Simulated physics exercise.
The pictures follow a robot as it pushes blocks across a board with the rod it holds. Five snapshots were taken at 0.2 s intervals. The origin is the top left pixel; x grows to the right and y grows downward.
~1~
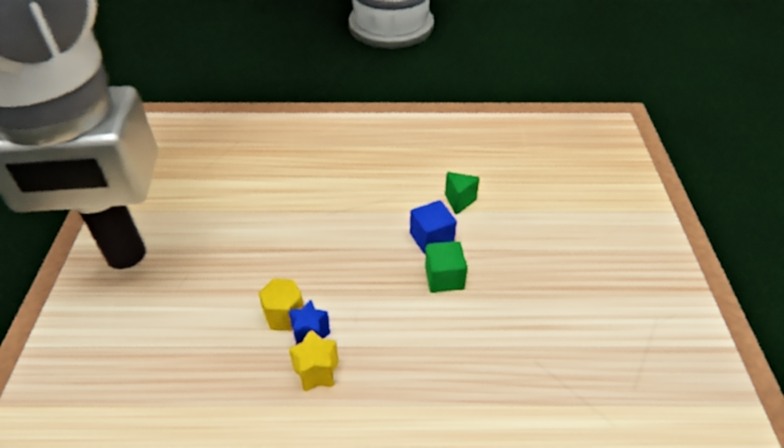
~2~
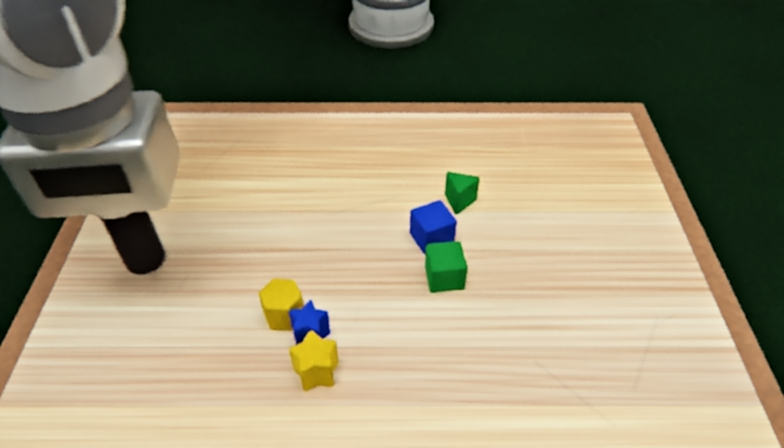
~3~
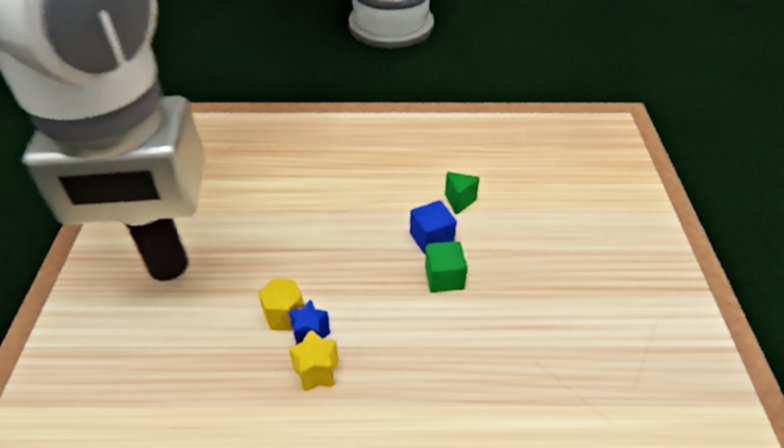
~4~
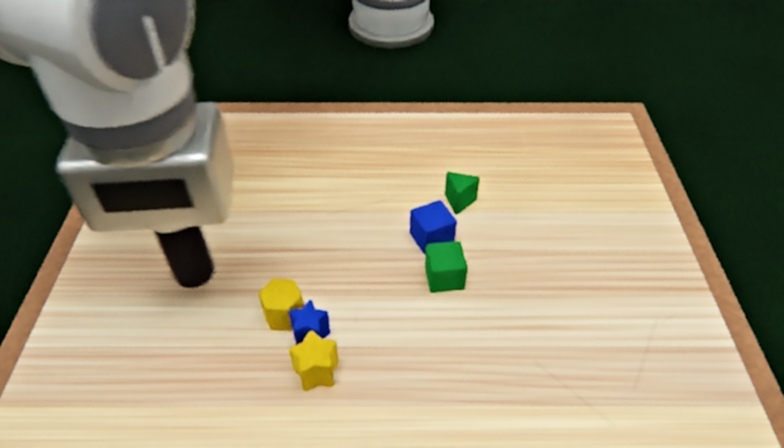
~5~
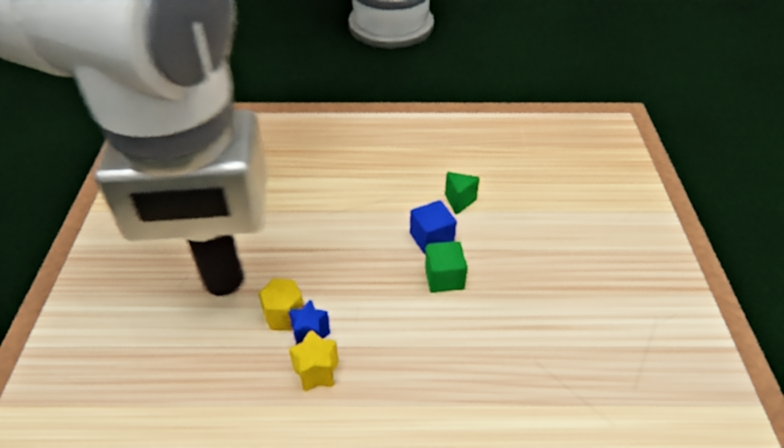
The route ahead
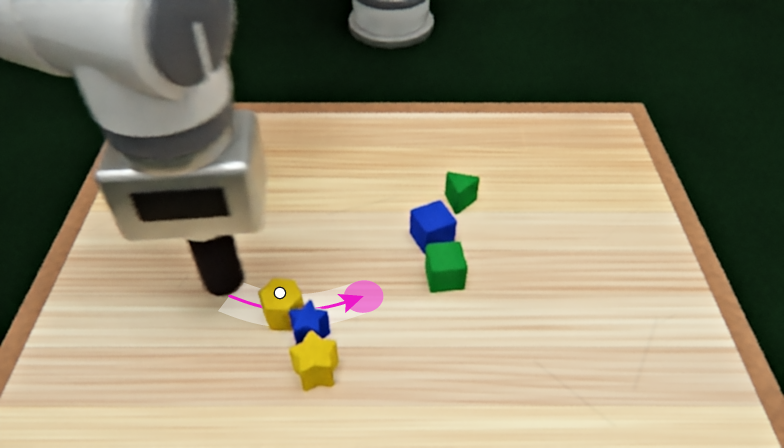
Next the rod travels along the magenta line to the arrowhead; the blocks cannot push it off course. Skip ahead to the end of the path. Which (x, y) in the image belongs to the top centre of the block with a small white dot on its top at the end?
At pixel (386, 302).
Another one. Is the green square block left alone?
Yes, it checks out.
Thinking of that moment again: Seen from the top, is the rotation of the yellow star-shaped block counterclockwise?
No, that is not how it ends up.
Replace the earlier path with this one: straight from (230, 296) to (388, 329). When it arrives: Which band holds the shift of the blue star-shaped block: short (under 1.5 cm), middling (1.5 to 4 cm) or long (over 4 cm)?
Above 4 cm.
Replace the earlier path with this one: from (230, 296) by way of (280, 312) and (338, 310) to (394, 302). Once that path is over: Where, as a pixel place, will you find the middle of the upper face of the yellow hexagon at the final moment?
Located at (412, 310).
Path on the board, from (230, 296) by way of (271, 309) and (318, 309) to (364, 296); the dot is on the yellow hexagon.
On the path given first. One third of the way, rod at (268, 293); yellow hexagon at (302, 299); blue star-shaped block at (324, 321); yellow star-shaped block at (319, 353), turned 20° clockwise.
Two thirds of the way, rod at (317, 293); yellow hexagon at (351, 301); blue star-shaped block at (362, 329), turned 15° clockwise; yellow star-shaped block at (334, 354), turned 70° clockwise.
At the end, rod at (363, 281); yellow hexagon at (386, 302), turned 55° clockwise; blue star-shaped block at (371, 332), turned 50° clockwise; yellow star-shaped block at (334, 354), turned 70° clockwise; green square block in place.
